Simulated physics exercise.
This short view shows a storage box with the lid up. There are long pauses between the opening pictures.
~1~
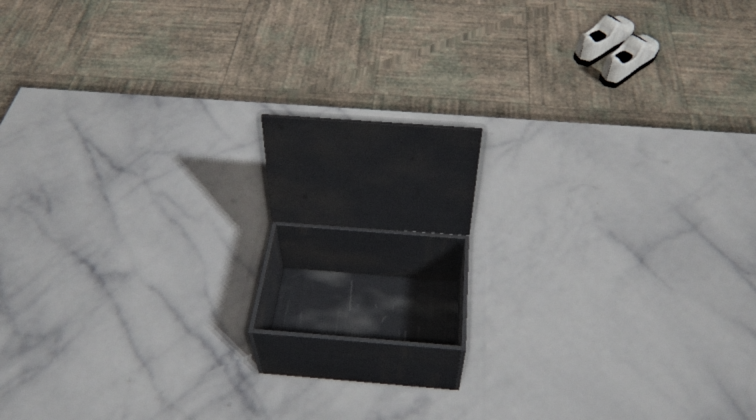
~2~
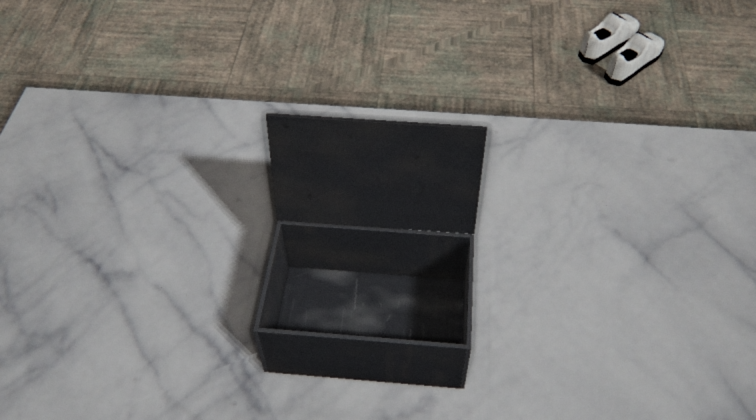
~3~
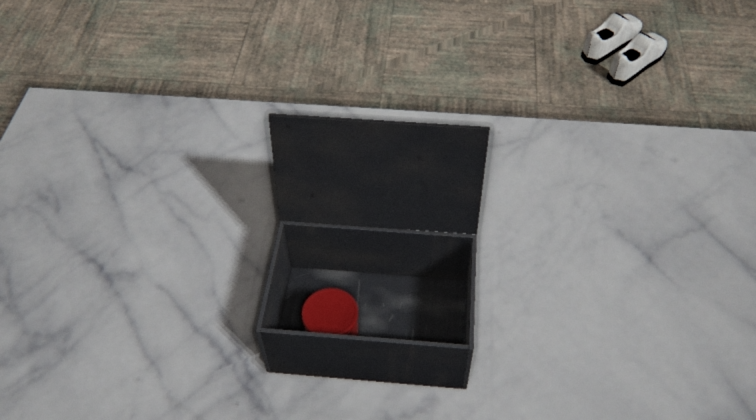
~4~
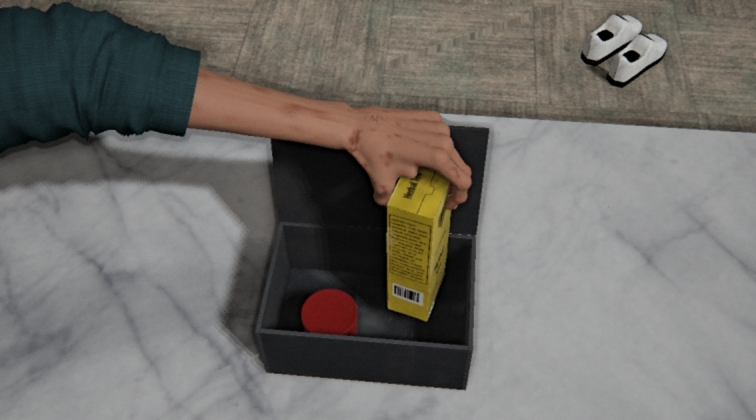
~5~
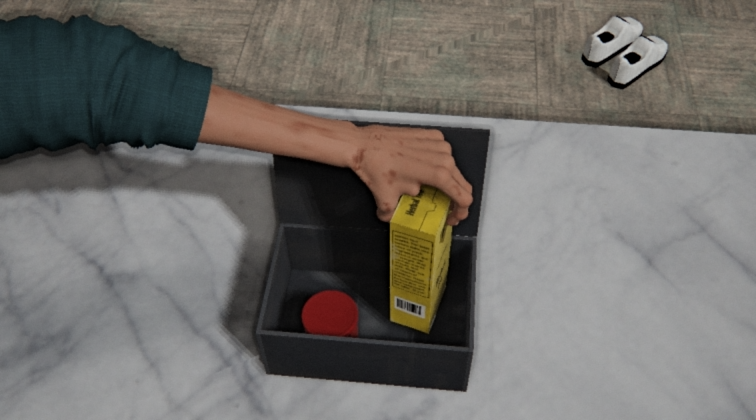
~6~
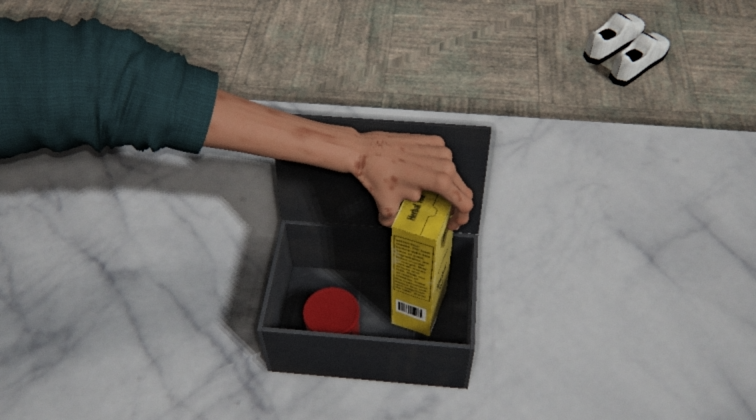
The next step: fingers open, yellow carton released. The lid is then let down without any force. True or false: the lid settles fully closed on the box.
False.
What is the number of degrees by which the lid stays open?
Roughly 85°.
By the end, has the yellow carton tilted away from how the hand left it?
The yellow carton keeps its pose.
Then, 1.00 s on from there, lid starting down.
Then, 1.80 s on from there, lid 85° above the rim.
Then, 4.10 s on from there, yellow carton resting near (422, 262).
In the end, lid 85° above the rim; both unmoved. At the end, from the last picture's camera, yellow carton near (422, 262).
